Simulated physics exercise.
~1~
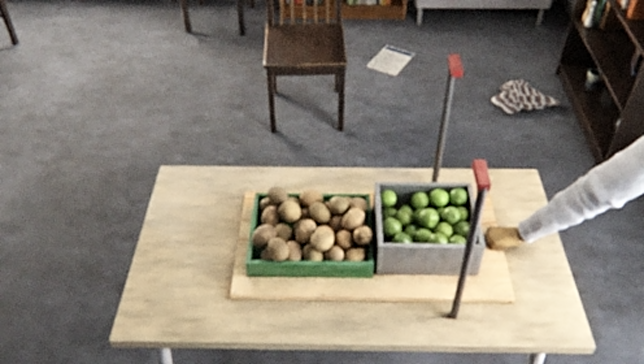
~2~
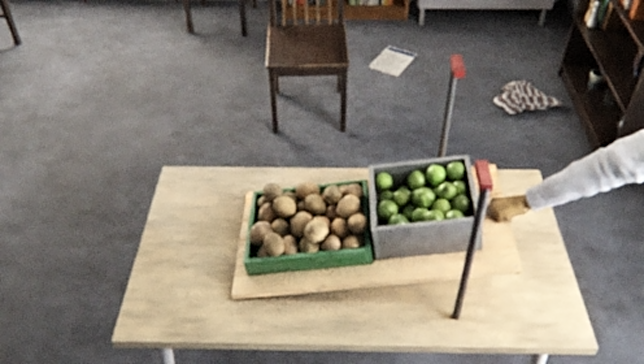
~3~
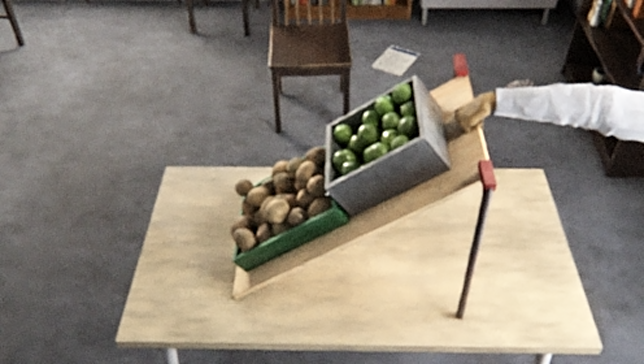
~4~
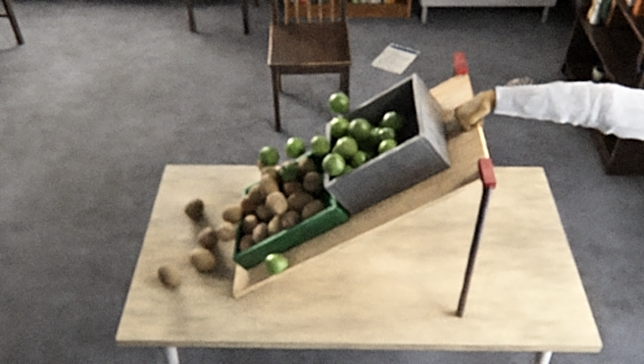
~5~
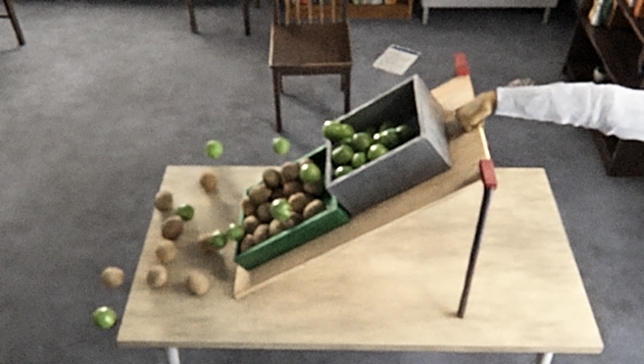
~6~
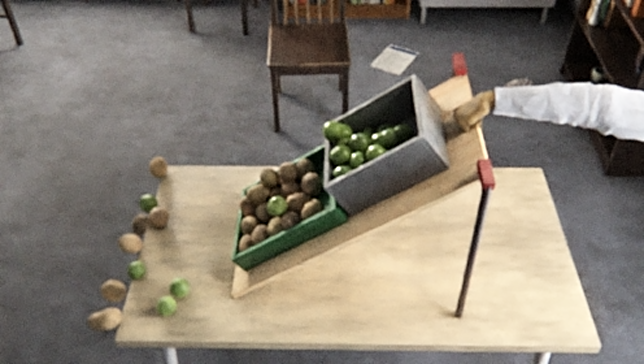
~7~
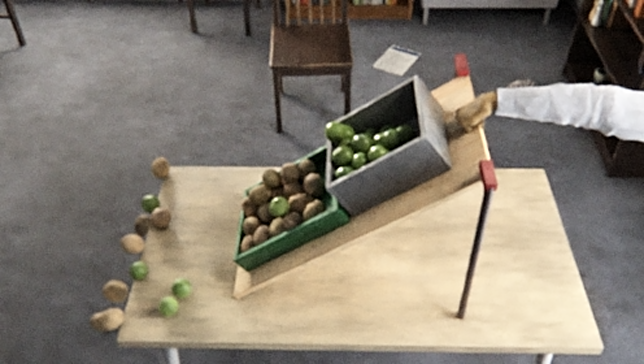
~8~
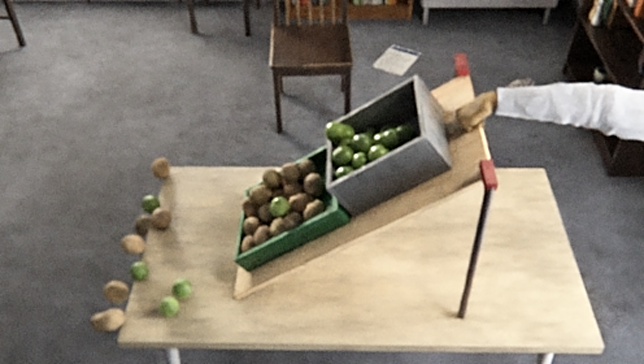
A gloved hand tips up a board holding two tubs, spilling brown and green fruit leftward.
